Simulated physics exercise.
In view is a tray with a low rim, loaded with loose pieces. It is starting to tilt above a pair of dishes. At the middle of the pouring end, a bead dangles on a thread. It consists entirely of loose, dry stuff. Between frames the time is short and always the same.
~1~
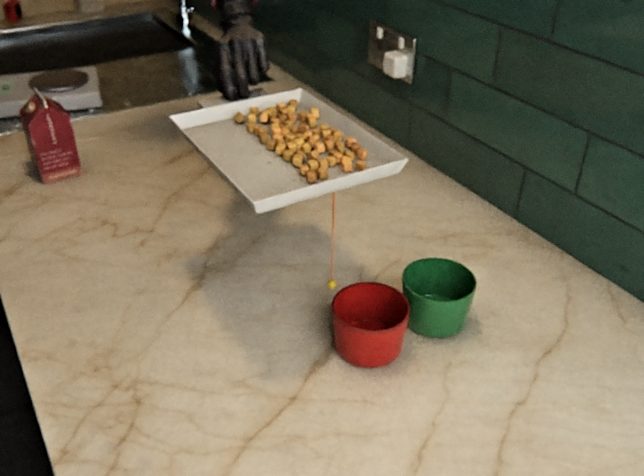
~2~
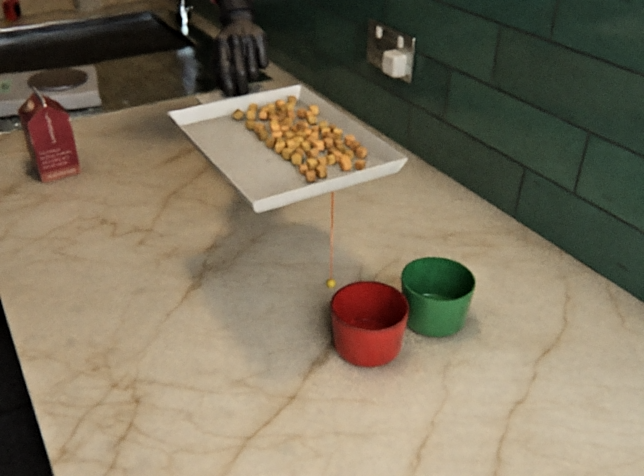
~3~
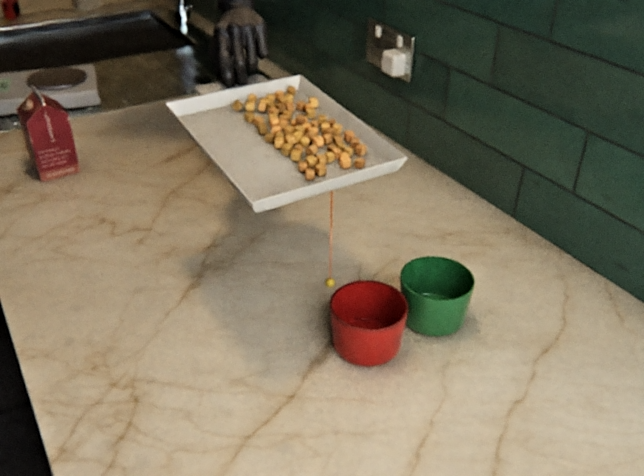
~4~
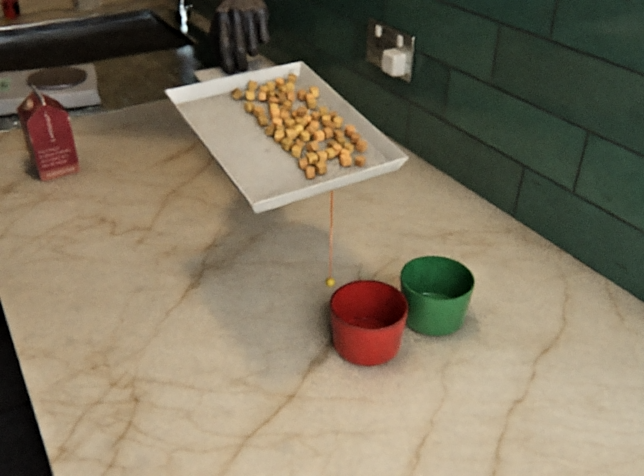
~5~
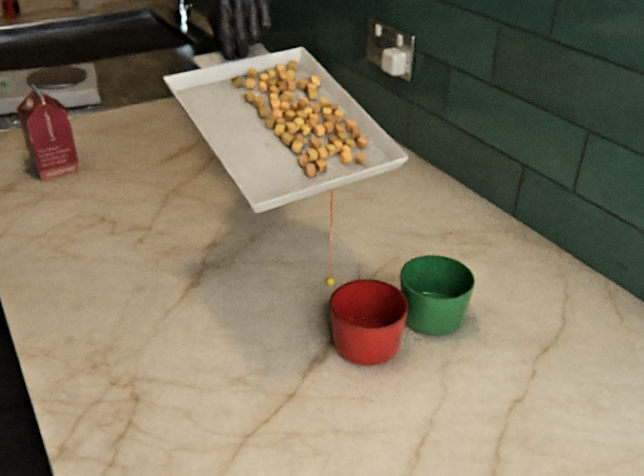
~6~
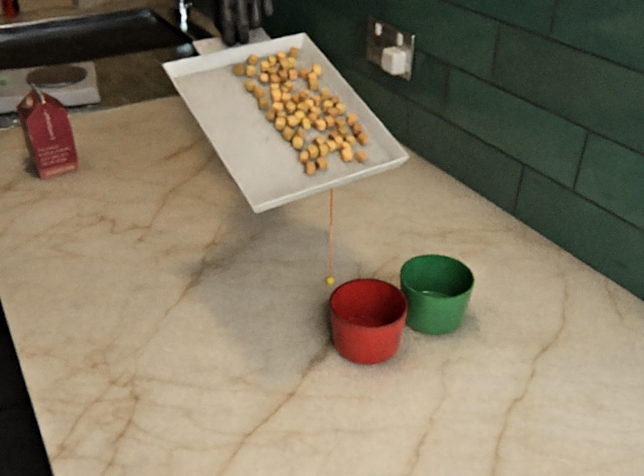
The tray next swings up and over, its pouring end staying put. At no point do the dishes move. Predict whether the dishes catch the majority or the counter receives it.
The counter receives the majority.
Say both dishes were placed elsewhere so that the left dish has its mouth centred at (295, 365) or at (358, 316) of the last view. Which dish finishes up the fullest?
It comes out as the dish further right in the first try and the dish further left in the second.
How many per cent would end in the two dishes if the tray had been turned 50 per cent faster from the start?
It would be around 30 per cent.
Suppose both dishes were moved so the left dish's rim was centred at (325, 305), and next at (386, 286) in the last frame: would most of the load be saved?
So that's a lesser portion the first time round, a lesser portion the second.
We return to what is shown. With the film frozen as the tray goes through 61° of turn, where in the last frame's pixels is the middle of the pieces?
Its middle sits at about pixel (330, 171).
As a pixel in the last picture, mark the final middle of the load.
The centre comes to rest close to (335, 368).
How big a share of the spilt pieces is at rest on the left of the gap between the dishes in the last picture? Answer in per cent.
Some 90 per cent.
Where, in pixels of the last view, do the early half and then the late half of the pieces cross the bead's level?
The opening half passes (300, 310), the closing half (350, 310).
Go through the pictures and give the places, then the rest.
Corners of the pouring end (257, 198) and (400, 158), level; middle of the load (302, 139), small wooden cubes; left dish (392, 344); right dish (461, 315); bead on its thread (332, 284), in the first picture.
Corners of the pouring end (256, 197) and (399, 157), level; middle of the load (301, 137), in the second picture.
Corners of the pouring end (255, 198) and (399, 156), tipped barely, lowest at the left corner; middle of the load (300, 131), in the third picture.
Corners of the pouring end (256, 199) and (400, 156), tipped a little, lowest at the left corner; middle of the load (301, 124), in the fourth picture.
Corners of the pouring end (256, 200) and (400, 155), tipped a little, lowest at the left corner; middle of the load (301, 117), in the fifth picture.
Corners of the pouring end (256, 201) and (401, 154), tipped clearly, lowest at the left corner; middle of the load (302, 109); left dish (389, 341); right dish (458, 311), in the sixth picture.
Just after the last frame, tray tipped steeply; almost all on the tray; about a tenth in the air.
A moment on, tray tipped right over; roughly half on the tray; about a tenth in the left dish; roughly a third outside both; roughly a quarter in the air.
Further on, tray tipped past a quarter turn; roughly a quarter in the left dish; roughly two thirds outside both.
When it is over, tray tipped past a quarter turn; roughly a quarter in the left dish; not one in the right dish; roughly two thirds outside both.
